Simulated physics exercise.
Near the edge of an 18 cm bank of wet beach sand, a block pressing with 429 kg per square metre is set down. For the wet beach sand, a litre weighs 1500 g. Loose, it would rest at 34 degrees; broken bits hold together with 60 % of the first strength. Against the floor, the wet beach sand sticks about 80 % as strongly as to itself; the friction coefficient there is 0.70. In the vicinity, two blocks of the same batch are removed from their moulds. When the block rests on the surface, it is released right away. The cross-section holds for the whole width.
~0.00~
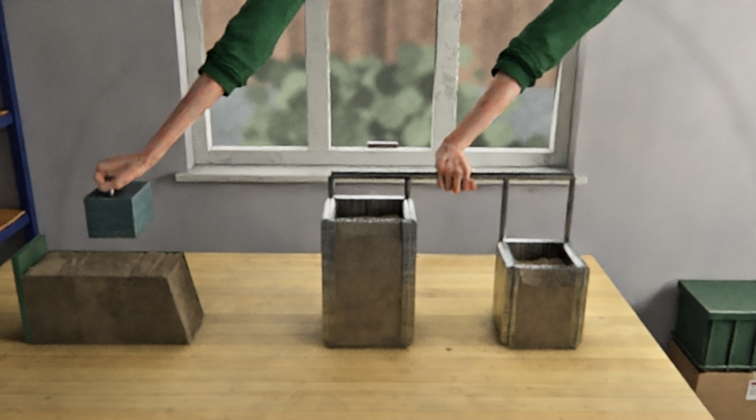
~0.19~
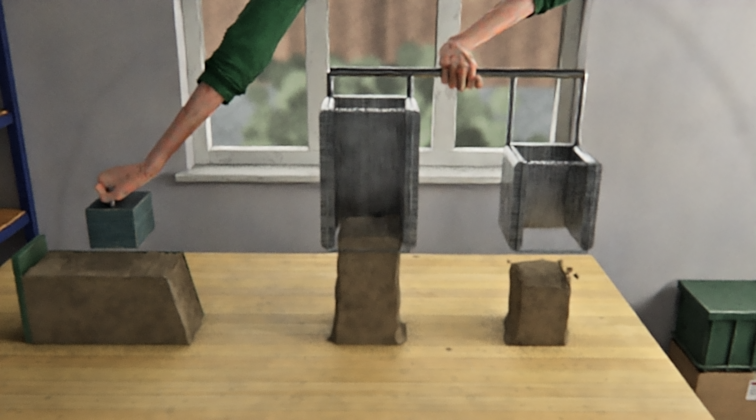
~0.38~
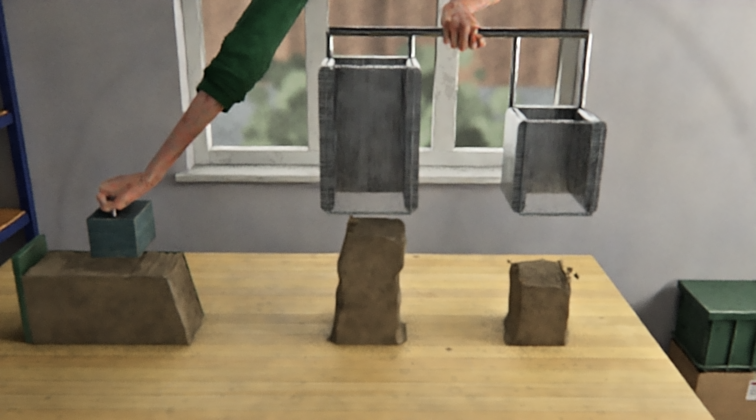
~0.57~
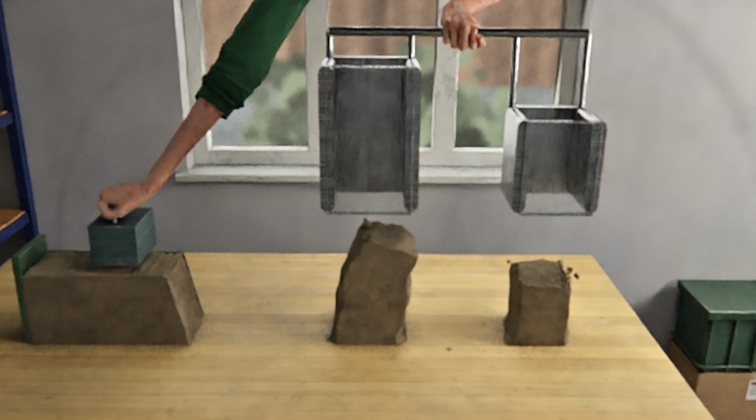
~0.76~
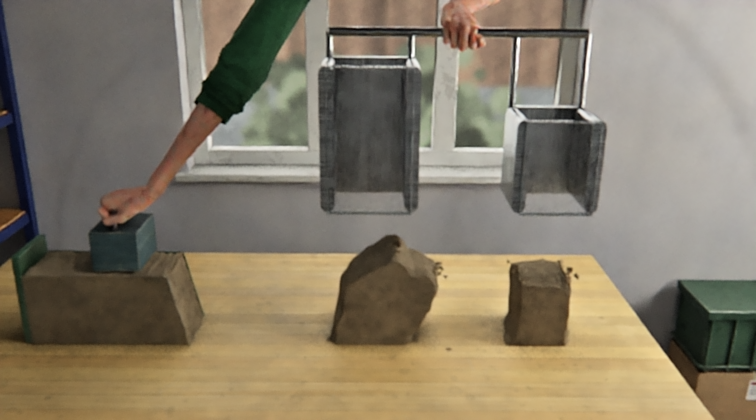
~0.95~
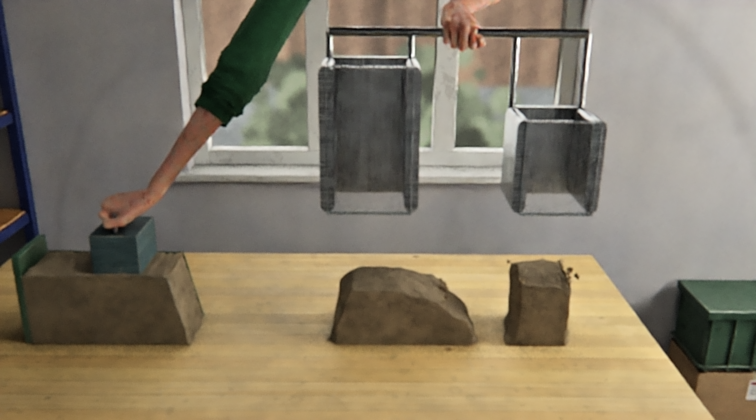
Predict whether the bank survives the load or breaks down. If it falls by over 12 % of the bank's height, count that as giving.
Caves in.
After 1.09 s, the block is down by 2 % of the bank's height and stands upright.
After 1.26 s, the block is down by 3 % of the bank's height and leans 2 degrees.
After 1.44 s, the block is down by 5 % of the bank's height and leans 2 degrees.
After 1.61 s, the block is down by 7 % of the bank's height and leans 3 degrees.
After 2.84 s, at the end, the block is down by 35 % of the bank's height and leans 16 degrees.
